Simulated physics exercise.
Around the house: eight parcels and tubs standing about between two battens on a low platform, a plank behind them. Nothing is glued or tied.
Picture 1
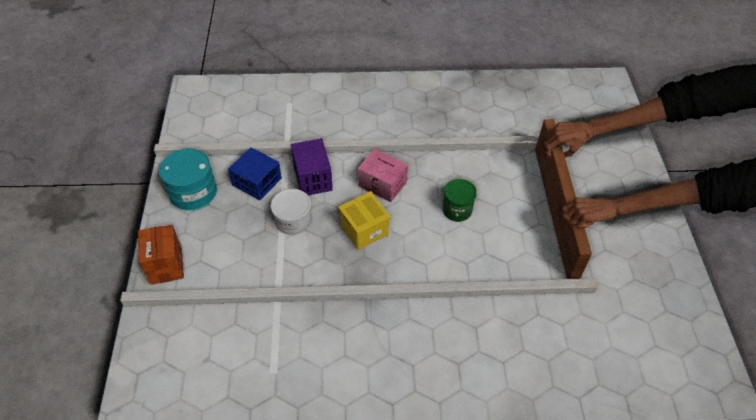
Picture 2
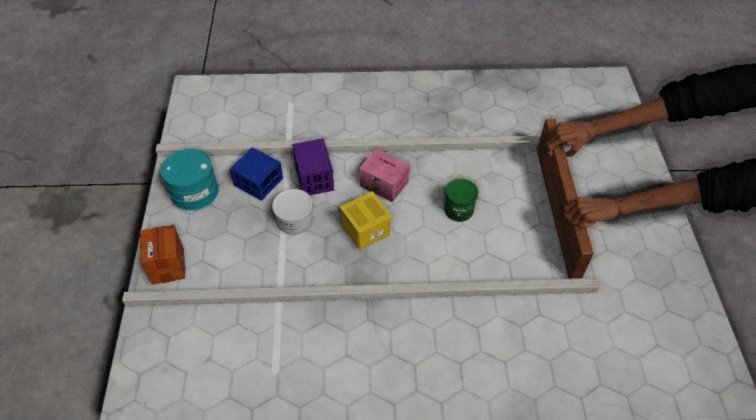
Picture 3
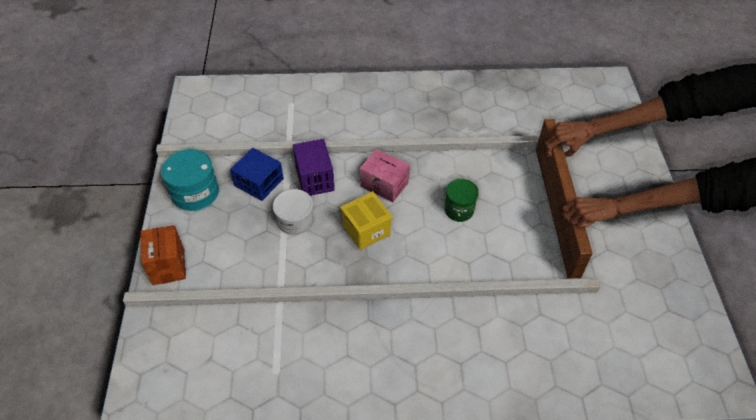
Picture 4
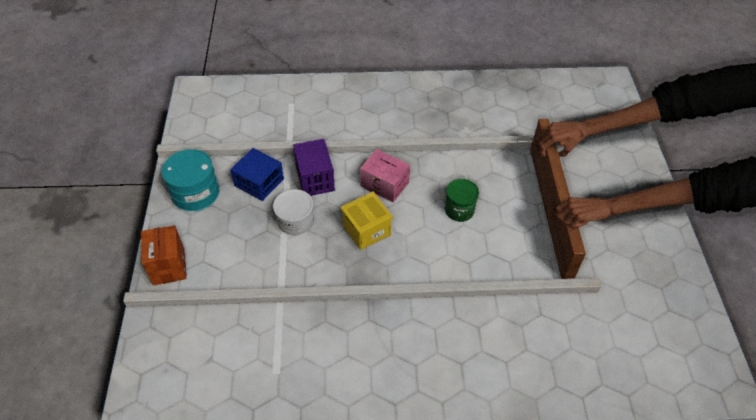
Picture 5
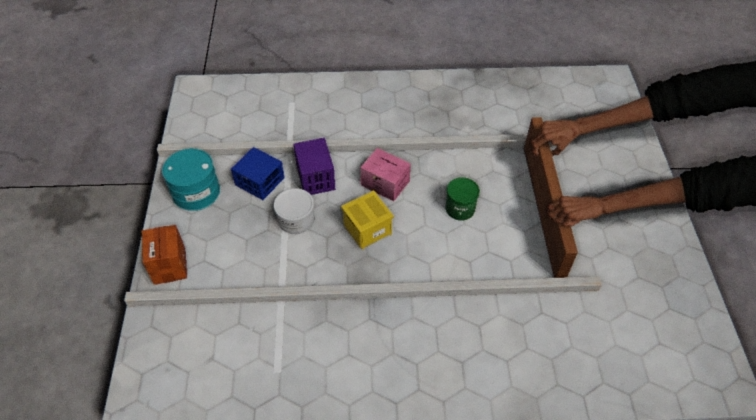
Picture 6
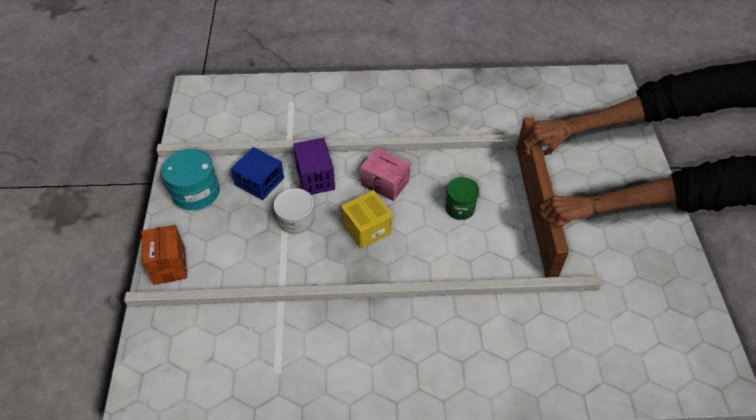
At first, two hands hold a brown plank upright at the right end of two pale battens, with eight colourful parcels and tubs scattered between them on a tiled platform. Then the hands slide the plank a short way left, toward the green pail, without touching it, while the objects stay put.
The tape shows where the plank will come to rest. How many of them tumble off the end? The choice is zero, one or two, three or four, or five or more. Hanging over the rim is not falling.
The number that fall off is zero.
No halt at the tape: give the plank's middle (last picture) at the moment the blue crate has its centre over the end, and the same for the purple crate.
Near (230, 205) and (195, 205).
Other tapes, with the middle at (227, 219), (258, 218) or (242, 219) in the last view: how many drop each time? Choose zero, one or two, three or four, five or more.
Taking them in turn, one or two; one to two; either one or two.
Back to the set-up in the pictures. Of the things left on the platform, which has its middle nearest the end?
Foremost is the turquoise canister.
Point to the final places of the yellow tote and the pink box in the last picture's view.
The yellow tote at (264, 241), the pink box at (271, 167).
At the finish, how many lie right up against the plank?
It touches 3.
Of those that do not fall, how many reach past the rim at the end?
It comes to 1.
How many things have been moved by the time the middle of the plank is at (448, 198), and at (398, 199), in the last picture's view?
At the one place 1, at the other 3.
Early on, none off yet; orange parcel at rest near (165, 255); turquoise canister at rest near (192, 180); blue crate at rest near (258, 173).
Finally, the number that fall off is zero.
